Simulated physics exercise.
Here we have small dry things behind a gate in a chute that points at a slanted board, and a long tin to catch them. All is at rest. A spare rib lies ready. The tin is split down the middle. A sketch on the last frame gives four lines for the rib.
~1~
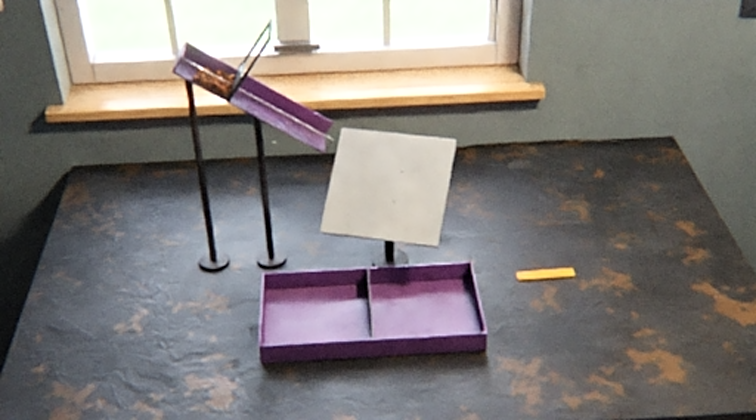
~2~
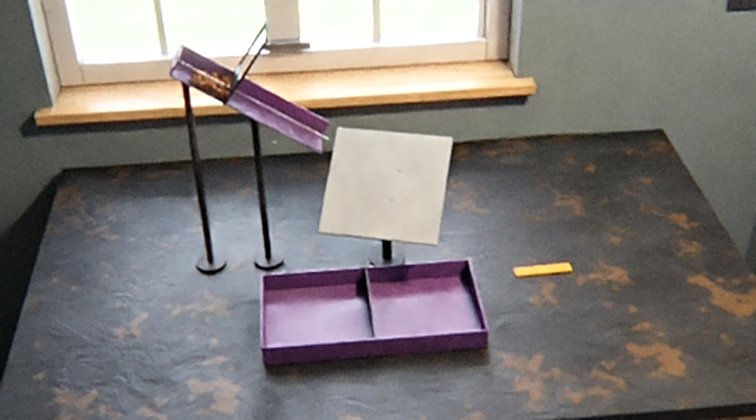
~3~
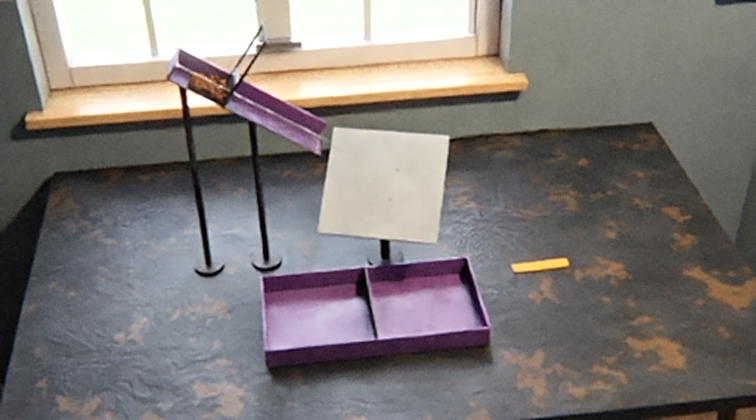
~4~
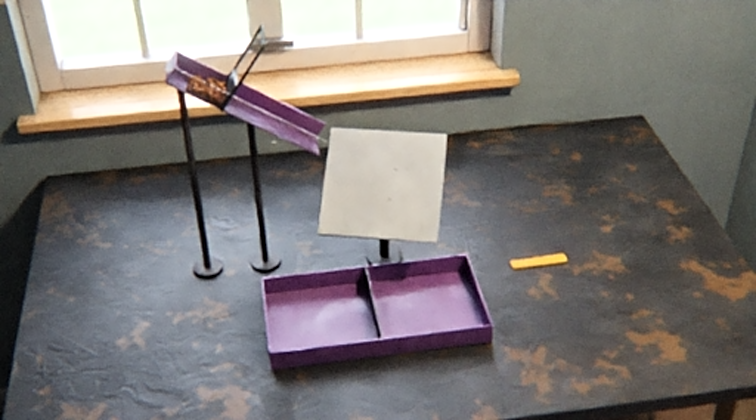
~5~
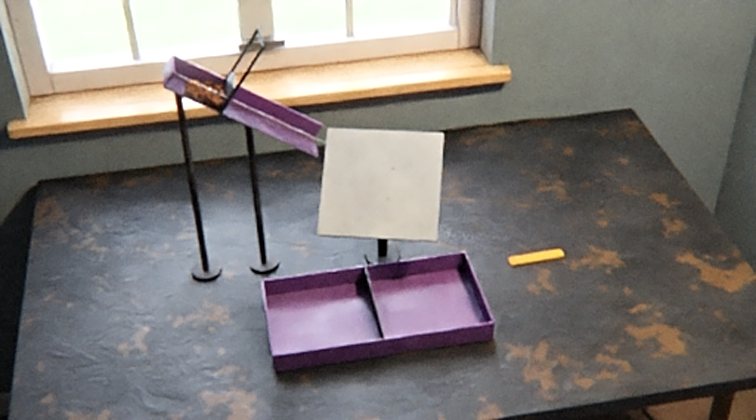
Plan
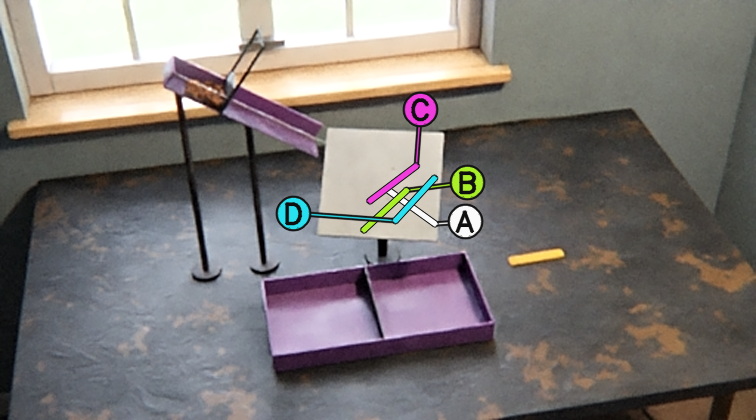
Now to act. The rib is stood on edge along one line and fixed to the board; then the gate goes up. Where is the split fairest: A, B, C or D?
I would pick line D.
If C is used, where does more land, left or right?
The left half.
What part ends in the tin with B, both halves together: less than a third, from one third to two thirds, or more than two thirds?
More than two thirds.
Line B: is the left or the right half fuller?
The left half.
On the marked copy, line A from (388, 190) to (435, 223); line B from (406, 190) to (363, 230); line C from (416, 166) to (369, 200); line D from (434, 178) to (395, 220).
With A, of what is caught, about a quarter in the left half, most in the right.
With B, of what is caught, most in the left half, a small part in the right.
With C, of what is caught, nearly all in the left half, a small part in the right.
With D, of what is caught, about half in the left half, about half in the right.
